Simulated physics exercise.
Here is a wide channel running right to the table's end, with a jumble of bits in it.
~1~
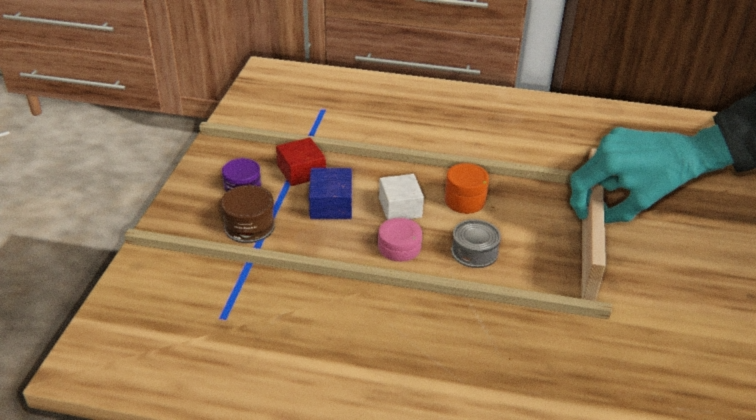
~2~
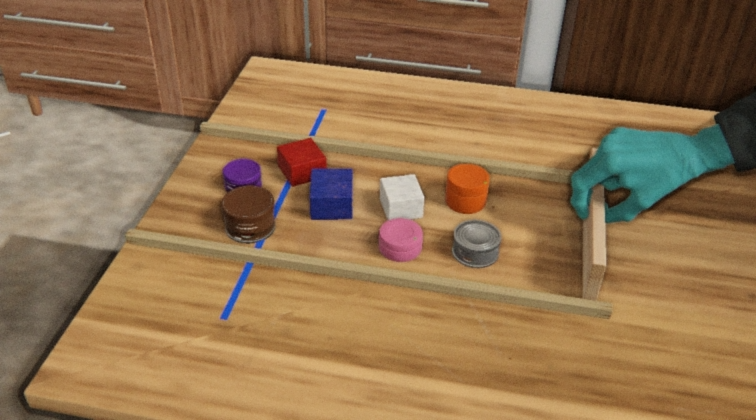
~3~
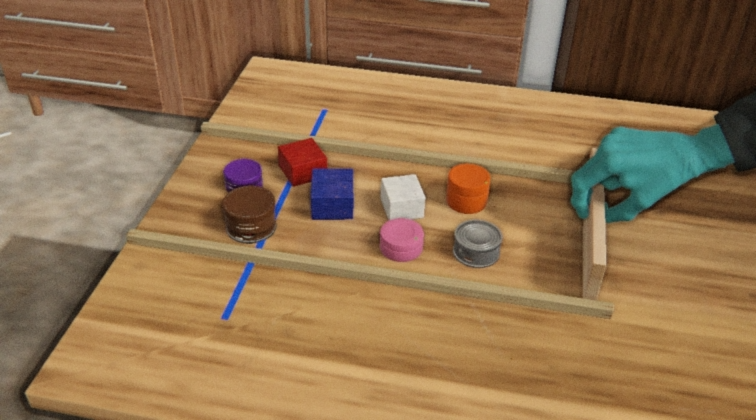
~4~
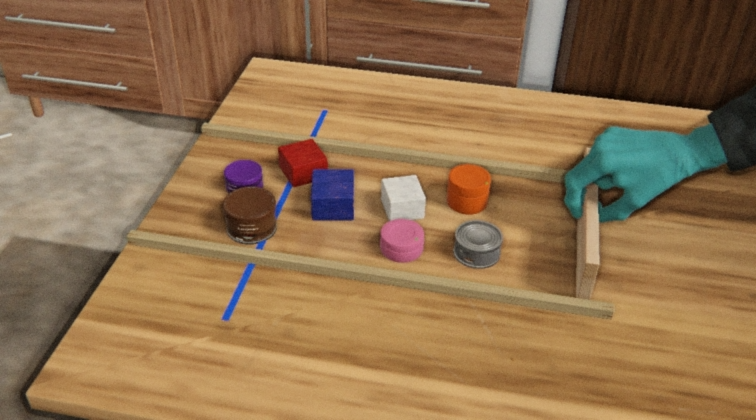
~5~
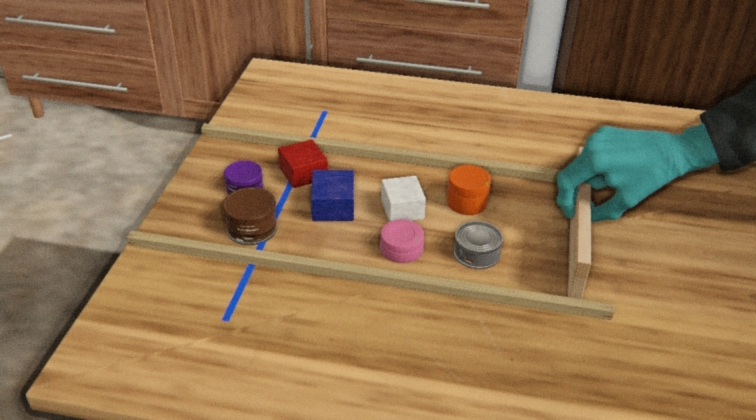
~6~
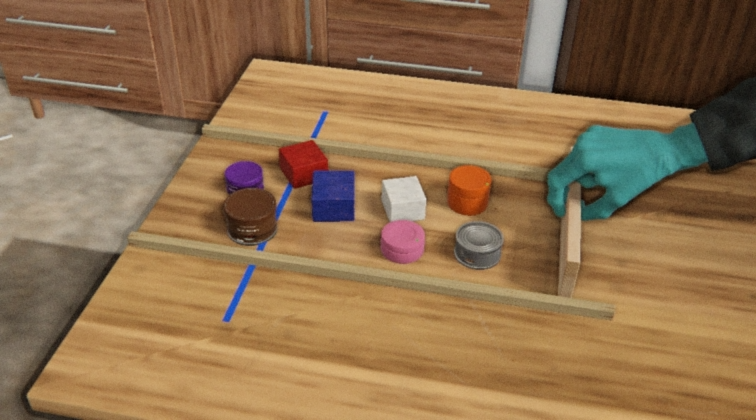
On a wooden table, a gloved hand slides a board slightly left toward scattered tubs and blocks.
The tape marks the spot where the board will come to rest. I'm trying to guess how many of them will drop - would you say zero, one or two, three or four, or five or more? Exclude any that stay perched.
I expect no drop over the end.
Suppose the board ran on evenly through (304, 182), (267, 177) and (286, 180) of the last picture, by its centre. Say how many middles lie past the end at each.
Respectively 0, 0 and 0.
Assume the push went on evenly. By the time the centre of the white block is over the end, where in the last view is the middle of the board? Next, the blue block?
Around (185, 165), then around (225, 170).
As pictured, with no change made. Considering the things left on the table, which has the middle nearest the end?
That would be the purple tub, the foremost.
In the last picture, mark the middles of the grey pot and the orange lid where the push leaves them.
Reading them off: First (254, 207); then (278, 158).
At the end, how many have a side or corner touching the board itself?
It touches 3.
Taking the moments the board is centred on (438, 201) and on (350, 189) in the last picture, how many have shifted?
By the first moment it's 4, by the second it's 7.
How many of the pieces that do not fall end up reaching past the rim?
I'd say 0 of them.
Soon after, none off yet; purple tub at rest near (245, 180); brown tin at rest near (251, 216); red block at rest near (304, 164).
Then, none off yet; purple tub moving near (239, 179); brown tin moved a little near (225, 214); red block moved a little near (284, 162).
At rest, the number that fall off is zero.
